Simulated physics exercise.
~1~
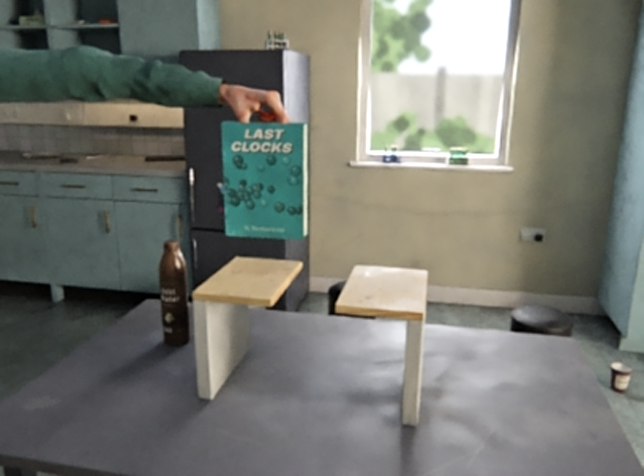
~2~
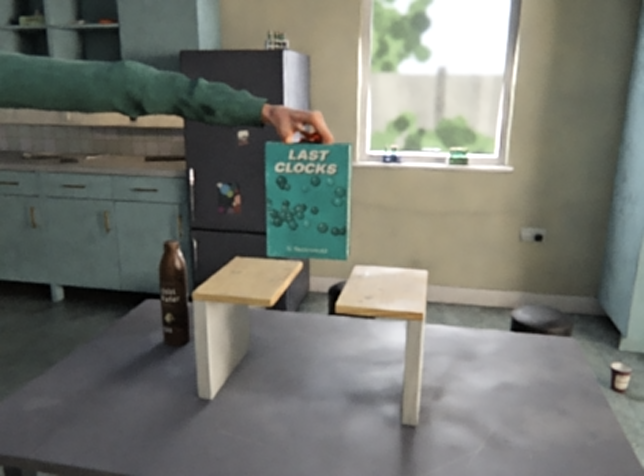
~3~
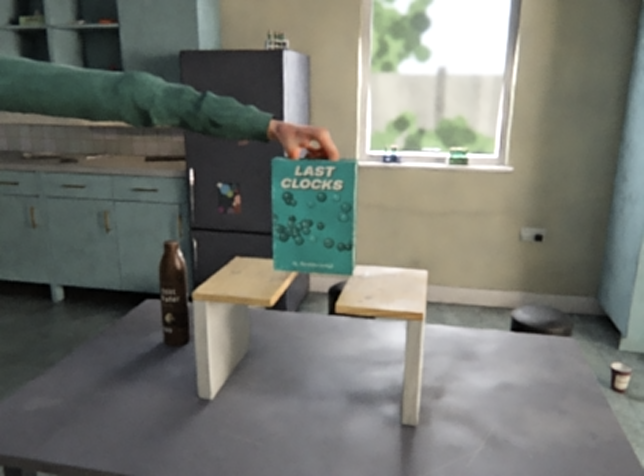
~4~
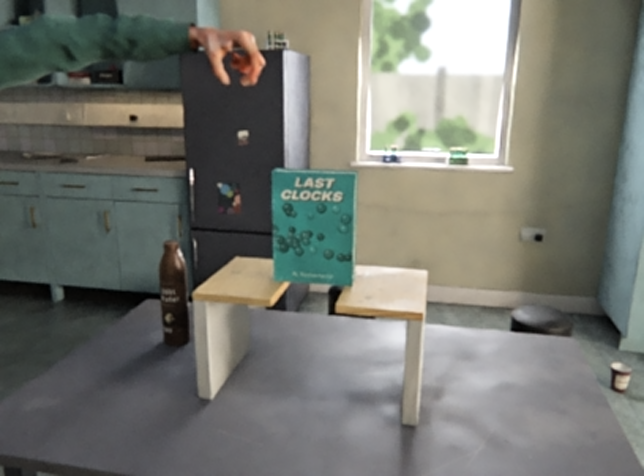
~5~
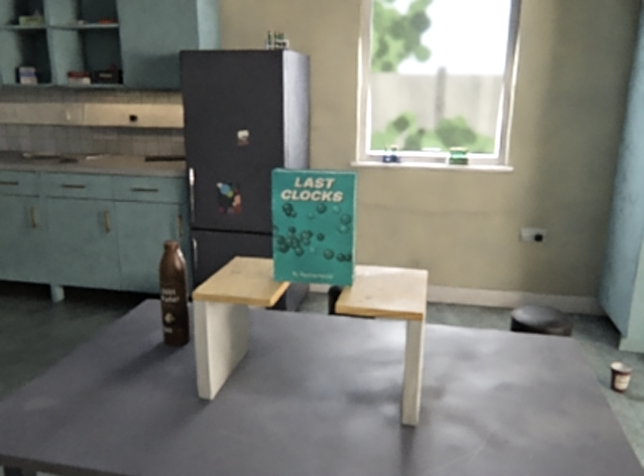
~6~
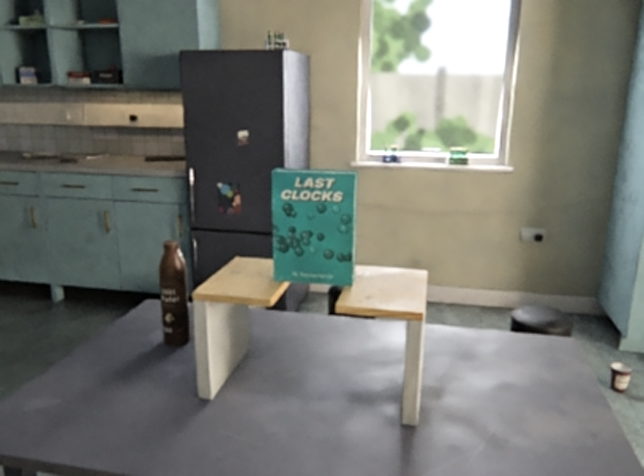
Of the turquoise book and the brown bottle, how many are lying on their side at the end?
None of them are. Both the turquoise book and the brown bottle are still upright at the end.
